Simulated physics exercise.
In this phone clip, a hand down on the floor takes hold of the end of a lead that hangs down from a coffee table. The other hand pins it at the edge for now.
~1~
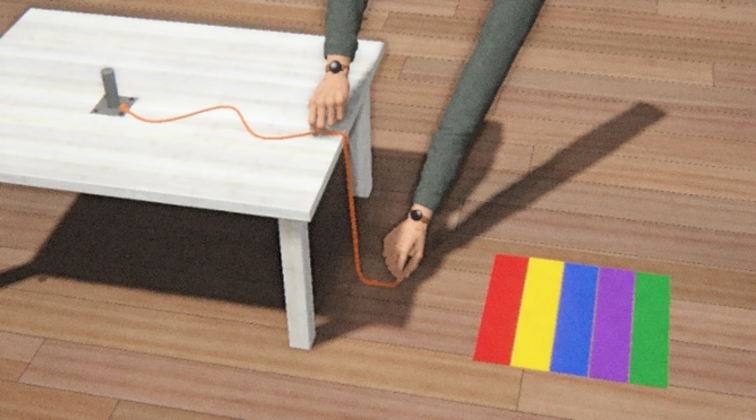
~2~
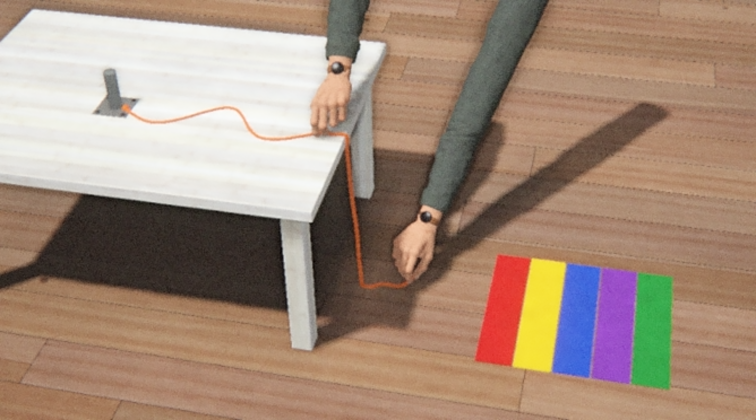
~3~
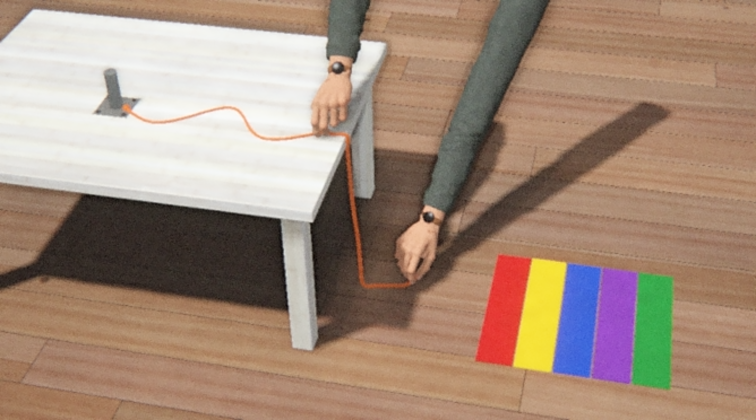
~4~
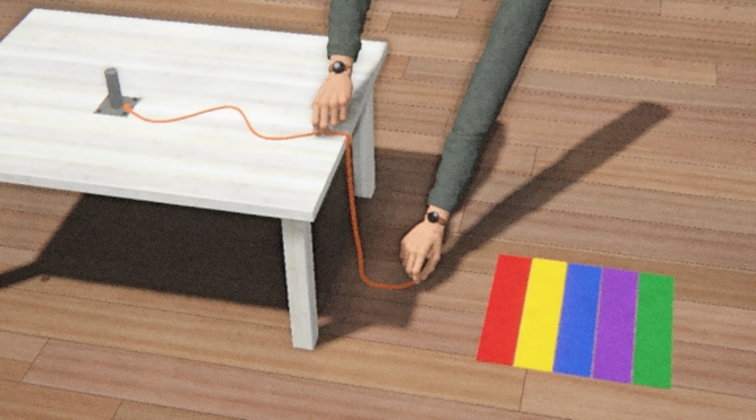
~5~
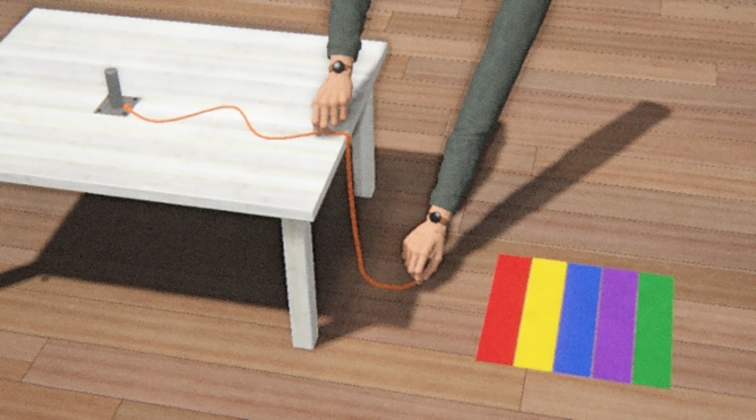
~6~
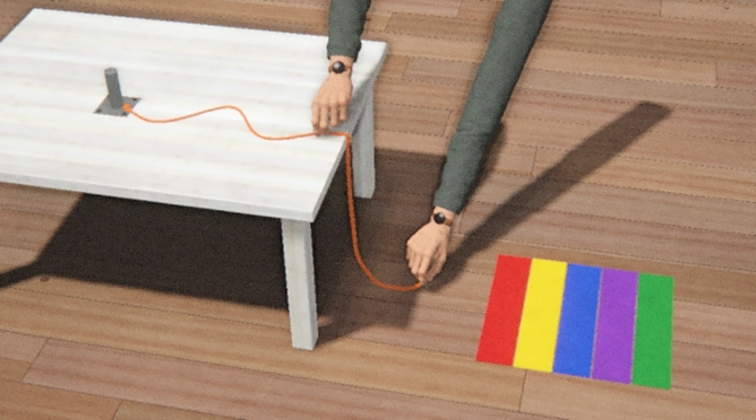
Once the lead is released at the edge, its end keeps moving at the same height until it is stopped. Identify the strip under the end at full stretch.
Strip: Blue.
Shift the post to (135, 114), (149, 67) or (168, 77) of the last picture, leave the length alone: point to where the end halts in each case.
About (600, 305), (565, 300) and (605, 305).
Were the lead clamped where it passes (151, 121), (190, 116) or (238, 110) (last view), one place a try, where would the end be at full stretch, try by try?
First (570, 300), next (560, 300), last (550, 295).
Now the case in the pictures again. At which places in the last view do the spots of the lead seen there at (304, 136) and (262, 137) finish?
Near (347, 139) and (306, 130).
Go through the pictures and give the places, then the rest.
End (403, 276); red (495, 342); yellow (533, 347); blue (571, 353); purple (610, 358); green (650, 364), in the first picture.
End (413, 278); lead through (149, 122) (224, 108) (271, 139) (347, 146) (354, 210) (361, 273), in the second picture.
End (415, 278), in the third picture.
End (420, 278); lead through (150, 121) (226, 107) (272, 139) (348, 145) (353, 209) (362, 273), in the fourth picture.
End (422, 278), in the fifth picture.
End (426, 279); lead through (150, 121) (226, 107) (272, 139) (347, 146) (351, 209) (367, 271), in the sixth picture.
A little later, end near (512, 291); over red.
Next, end near (552, 297); over yellow.
When it is tight, end near (575, 300); over blue. It gets as far as the blue strip.
